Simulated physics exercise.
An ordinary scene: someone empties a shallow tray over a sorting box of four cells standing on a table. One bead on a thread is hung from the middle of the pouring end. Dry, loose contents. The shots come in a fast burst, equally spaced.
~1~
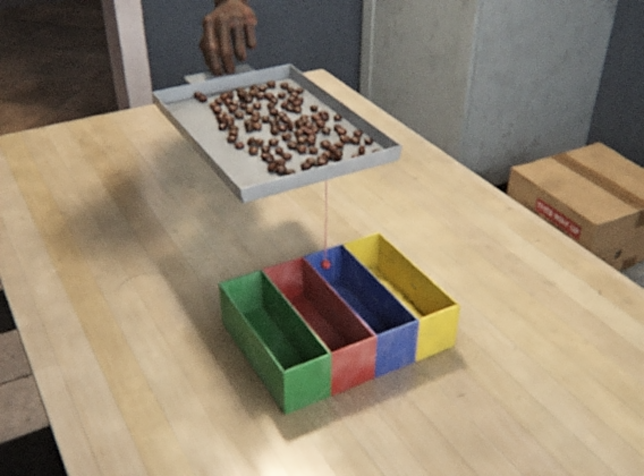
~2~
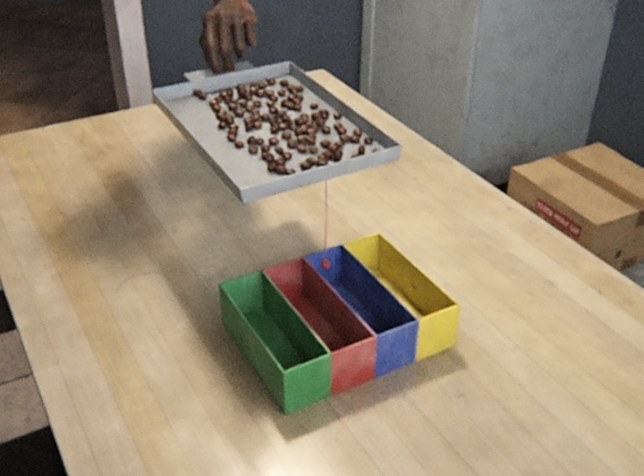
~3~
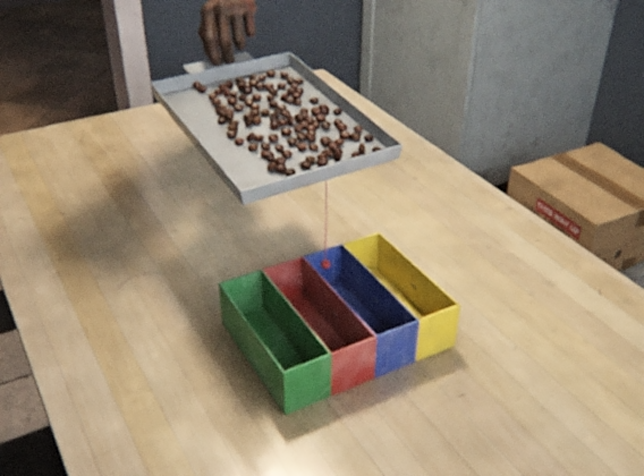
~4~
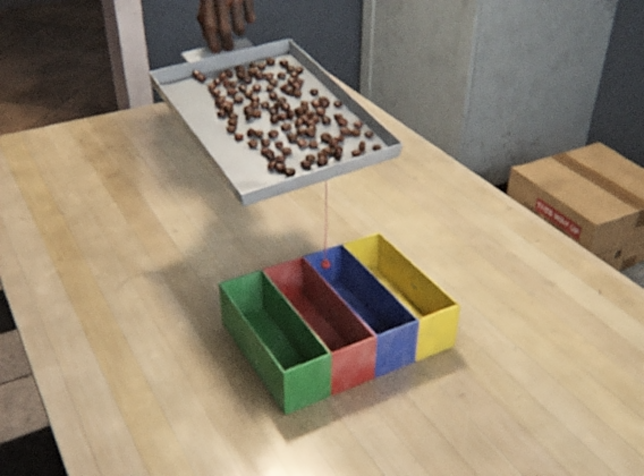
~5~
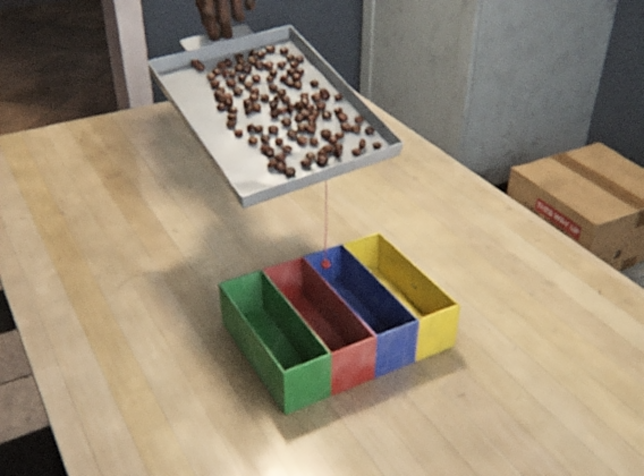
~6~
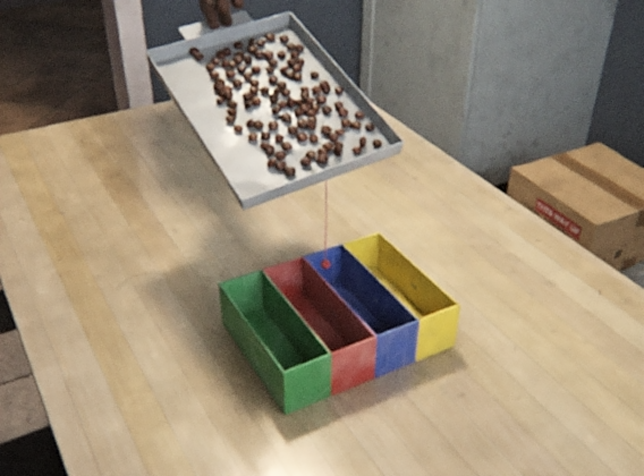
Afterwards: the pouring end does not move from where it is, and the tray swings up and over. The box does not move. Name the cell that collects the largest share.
Green.
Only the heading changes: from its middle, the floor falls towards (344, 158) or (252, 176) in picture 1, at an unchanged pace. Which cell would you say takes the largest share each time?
First: The cell in yellow, second: The green one.
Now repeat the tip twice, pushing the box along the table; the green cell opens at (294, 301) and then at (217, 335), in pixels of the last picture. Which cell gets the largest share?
First try: The green one. Second try: That red cell.
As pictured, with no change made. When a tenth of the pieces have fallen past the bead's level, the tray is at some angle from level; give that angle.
Roughly 85 degrees.
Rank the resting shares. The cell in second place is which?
The cell in second spot is the red one.
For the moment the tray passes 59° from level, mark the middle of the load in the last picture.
I'd put the middle of the pieces at roughly (283, 153).
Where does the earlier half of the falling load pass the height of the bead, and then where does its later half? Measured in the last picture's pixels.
Earlier half at (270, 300), later half at (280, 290).
Just after the last frame, tray tipped steeply; every one on the tray.
A moment on, tray tipped right over; roughly half on the tray; roughly a quarter in the green cell; just a few in the red cell; roughly a quarter falling or outside the box.
Further on, tray tipped past a quarter turn; roughly two thirds in the green cell; roughly a quarter in the red cell; about a tenth in the blue cell; about a tenth falling or outside the box.
When it is over, tray tipped past a quarter turn; roughly two thirds in the green cell; roughly a quarter in the red cell; about a tenth in the blue cell; not one in the yellow cell; about a tenth outside the box.
